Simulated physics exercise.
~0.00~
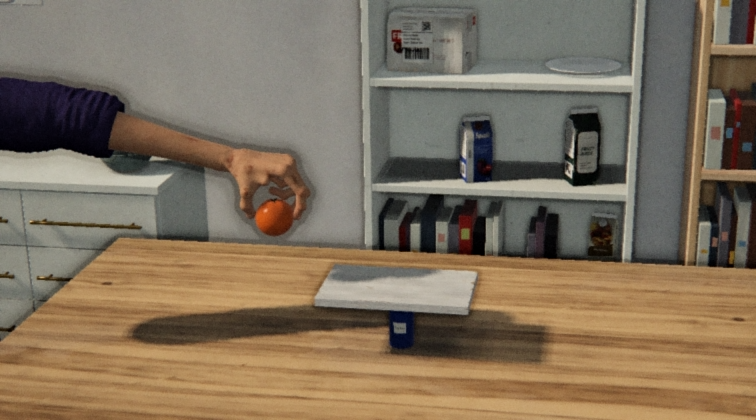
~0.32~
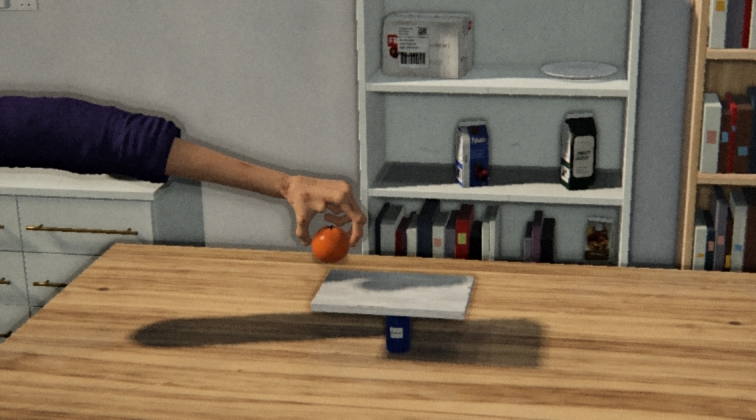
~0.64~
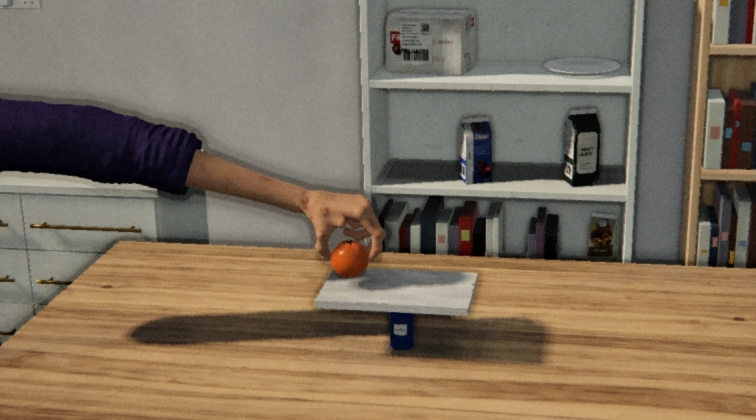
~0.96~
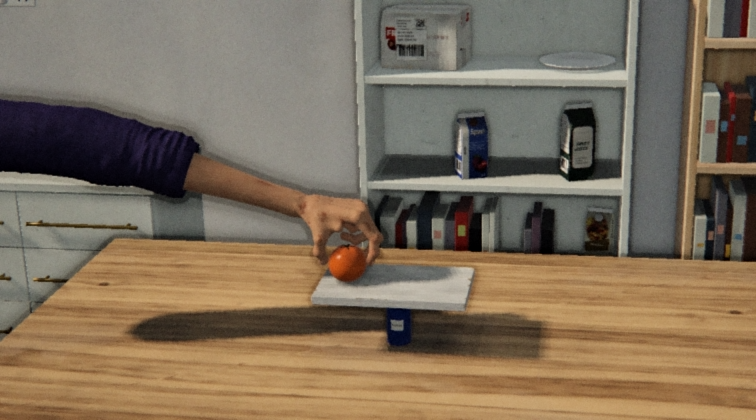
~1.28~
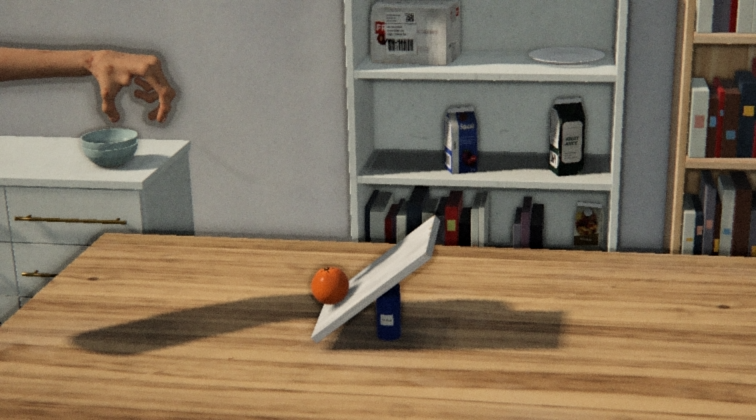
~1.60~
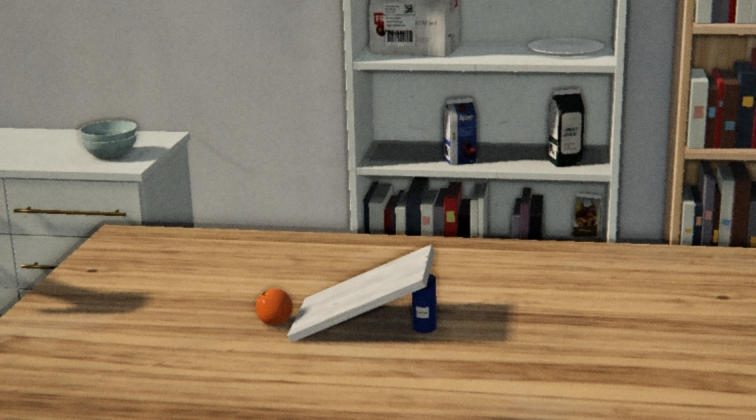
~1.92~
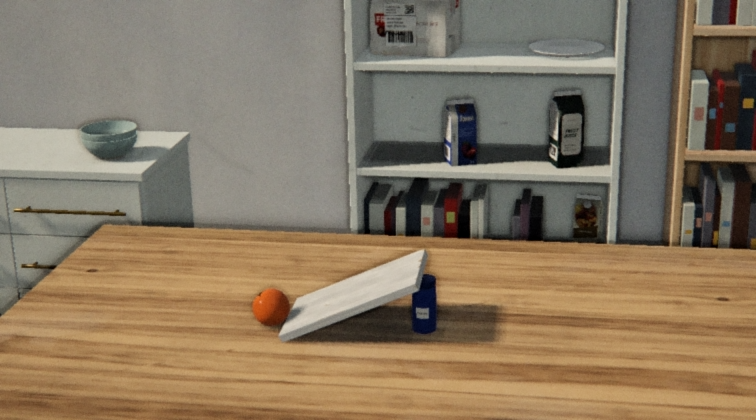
A hand sets an orange tomato on a balanced white board, which tips and falls.
